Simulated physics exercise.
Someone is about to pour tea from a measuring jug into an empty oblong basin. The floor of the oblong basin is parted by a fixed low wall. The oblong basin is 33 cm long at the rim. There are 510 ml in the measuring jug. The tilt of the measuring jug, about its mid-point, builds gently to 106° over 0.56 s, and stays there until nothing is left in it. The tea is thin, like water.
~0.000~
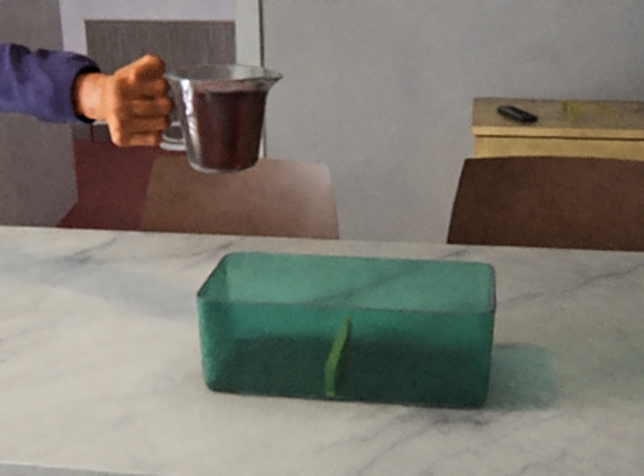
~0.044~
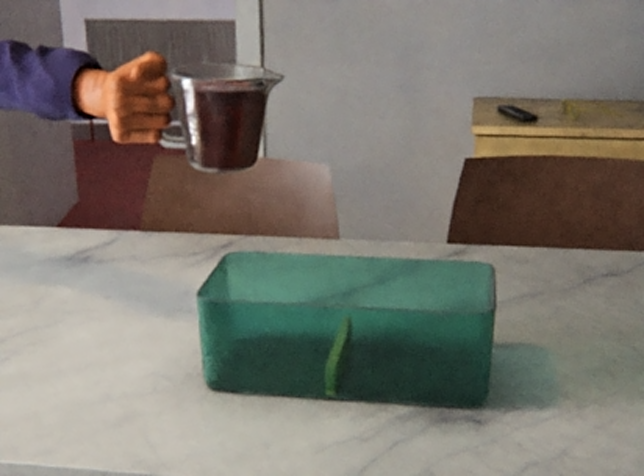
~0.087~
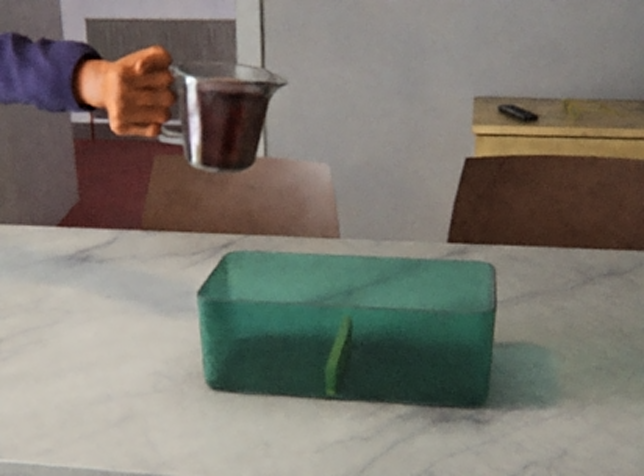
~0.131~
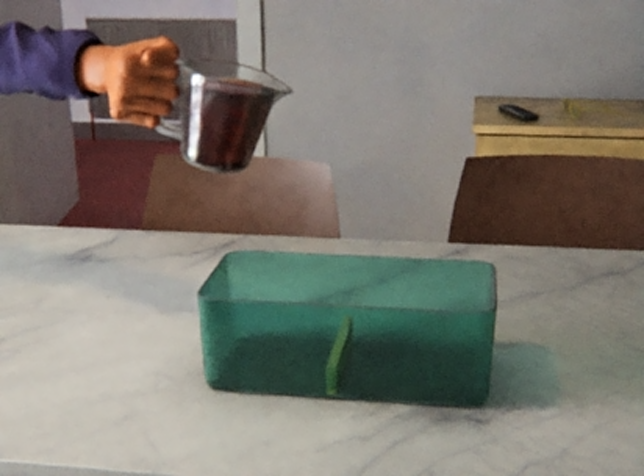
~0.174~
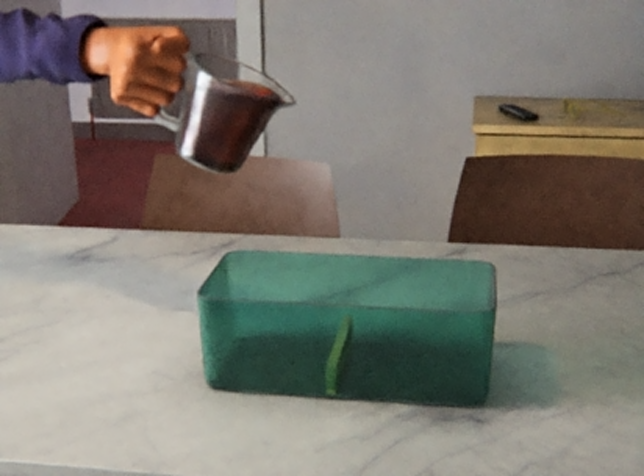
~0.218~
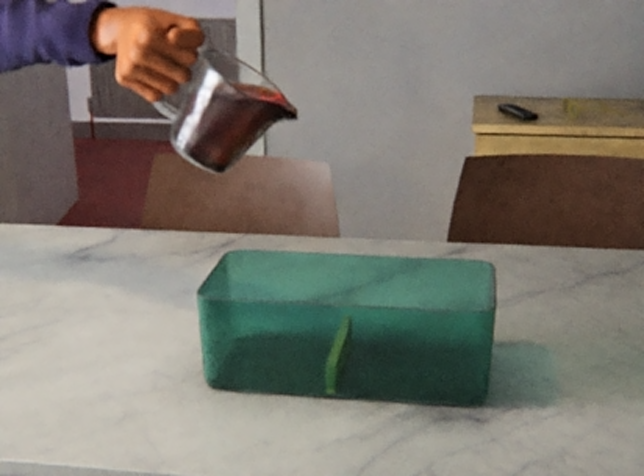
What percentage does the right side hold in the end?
Roughly 48 per cent is past the wall.
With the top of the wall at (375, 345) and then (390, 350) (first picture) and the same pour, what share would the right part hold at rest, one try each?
First 10, then 15 per cent.
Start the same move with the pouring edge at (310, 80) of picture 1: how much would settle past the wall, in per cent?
Then about 85 per cent.
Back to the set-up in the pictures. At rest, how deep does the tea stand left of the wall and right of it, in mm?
Some 12 mm on the left and 10 mm on the right.
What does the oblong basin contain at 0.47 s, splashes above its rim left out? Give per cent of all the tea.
Some 20 per cent.
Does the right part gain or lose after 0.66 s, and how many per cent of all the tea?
The share moves up, by some 6 per cent.
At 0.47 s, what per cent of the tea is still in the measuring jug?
Some 40 per cent.
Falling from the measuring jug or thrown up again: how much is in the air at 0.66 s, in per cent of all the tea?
Near 16 in a hundred.
Then, 0.47 s in, the tilt is 100° and 40 per cent is still to pour, 2 is left of the wall and 18 right of it.
Then, 0.66 s in, the tilt is 106° and 5 per cent is still to pour, 36 is left of the wall and 42 right of it.
Then, 0.85 s in, the tilt is 106° and 0 per cent is still to pour, 49 is left of the wall and 47 right of it.
Then, 1.06 s in, the tilt is 106° and 0 per cent is still to pour, 49 is left of the wall and 48 right of it.
Finally, 49 per cent lies left of the wall, 48 right of it and 3 outside.
